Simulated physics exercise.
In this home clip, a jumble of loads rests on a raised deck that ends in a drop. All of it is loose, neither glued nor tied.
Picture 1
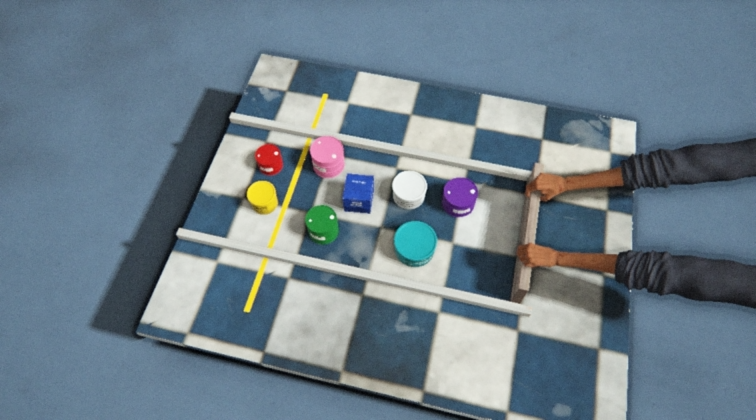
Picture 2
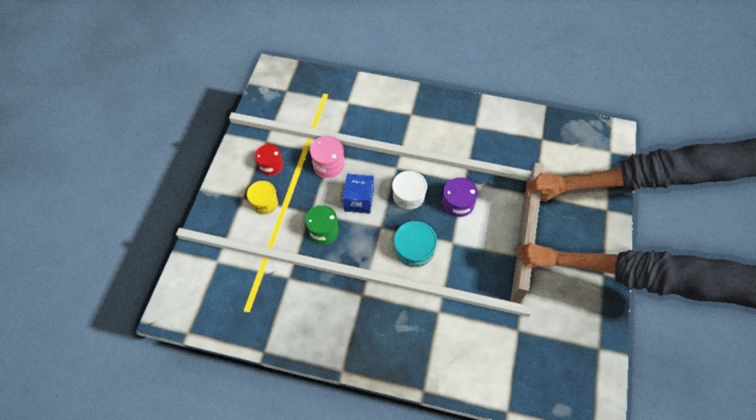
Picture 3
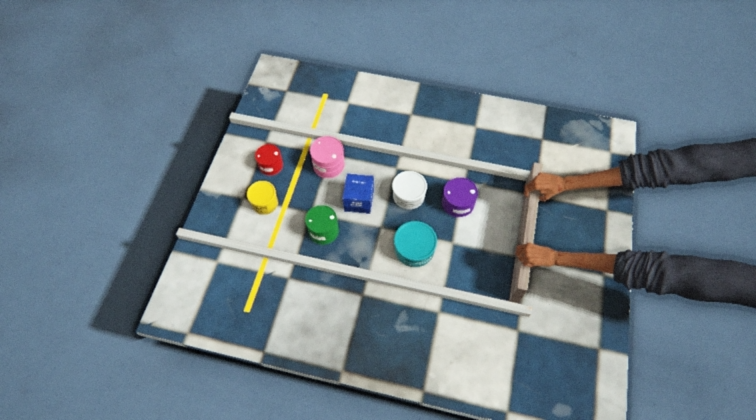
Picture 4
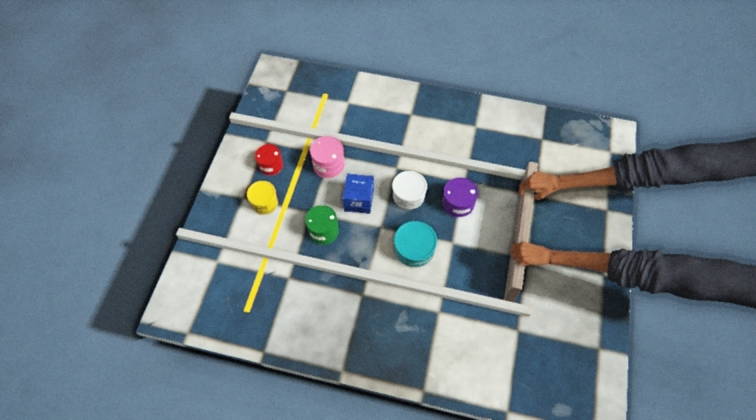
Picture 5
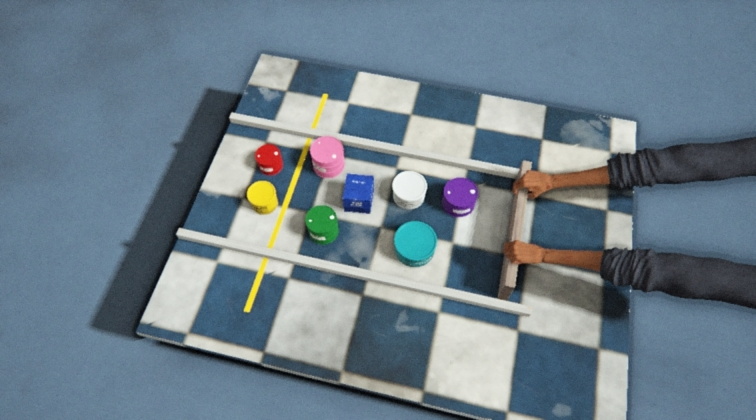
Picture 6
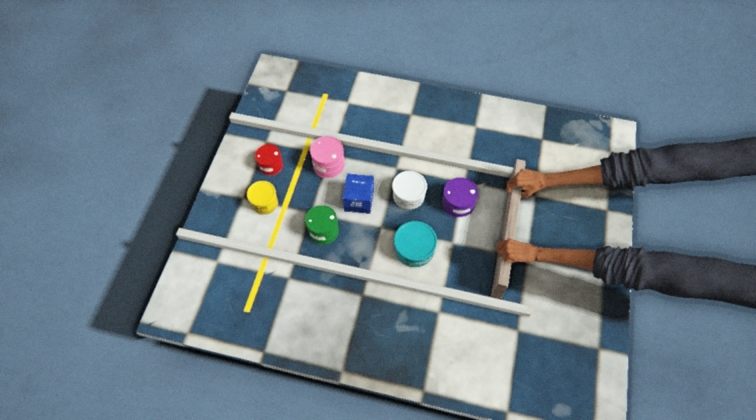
On a checkered board, two hands slide a plank slightly left toward several colourful canisters.
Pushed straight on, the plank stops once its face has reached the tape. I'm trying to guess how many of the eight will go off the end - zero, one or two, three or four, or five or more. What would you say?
I would say zero.
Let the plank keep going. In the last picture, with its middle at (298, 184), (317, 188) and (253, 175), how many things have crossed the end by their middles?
Counts per position: 0 / 0 / 3.
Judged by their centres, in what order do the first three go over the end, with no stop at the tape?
In order: The red canister, the yellow pail, the green canister.
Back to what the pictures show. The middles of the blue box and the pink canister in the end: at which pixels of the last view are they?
The blue box stops around (249, 184); the pink canister around (289, 140).
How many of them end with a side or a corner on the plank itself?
It is in contact with 3.
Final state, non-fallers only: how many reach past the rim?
It totals 0.
A little later, none off yet; red canister at rest near (269, 160); yellow pail at rest near (263, 198); pink canister at rest near (328, 157).
When it is over, the number that fall off is zero.
